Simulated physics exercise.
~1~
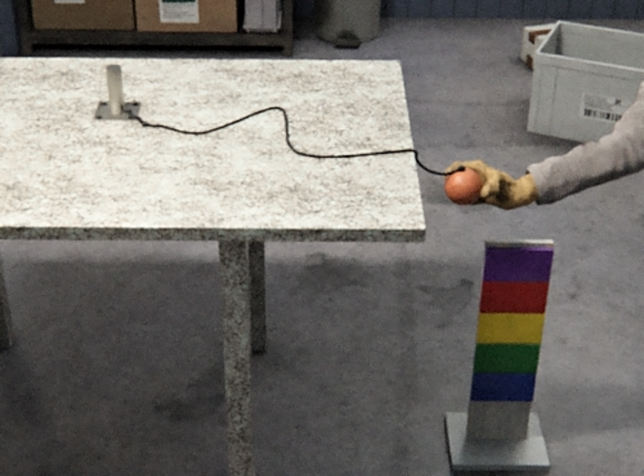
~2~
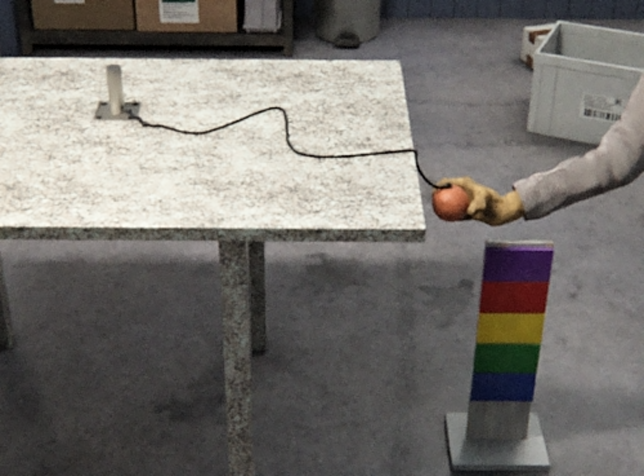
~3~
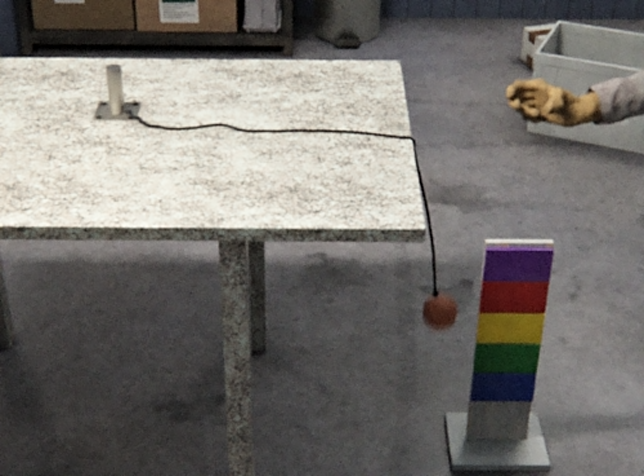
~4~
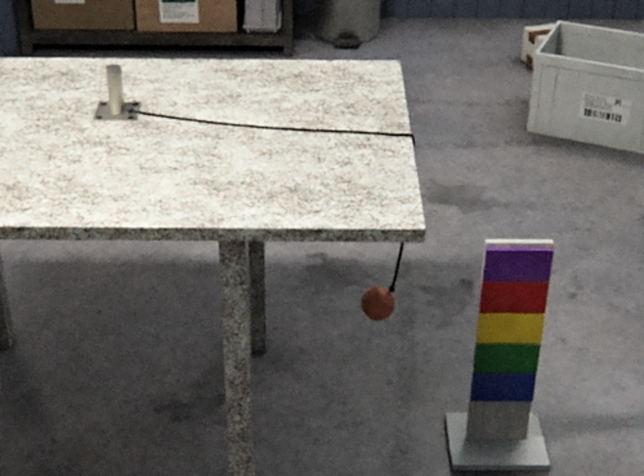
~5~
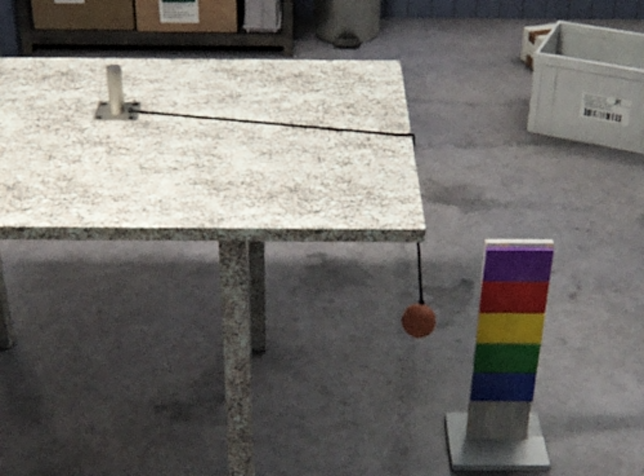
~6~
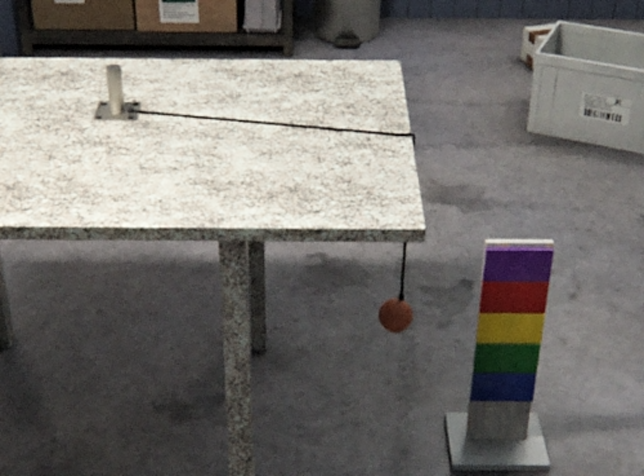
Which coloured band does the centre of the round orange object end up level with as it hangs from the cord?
Its centre hangs level with the yellow band.
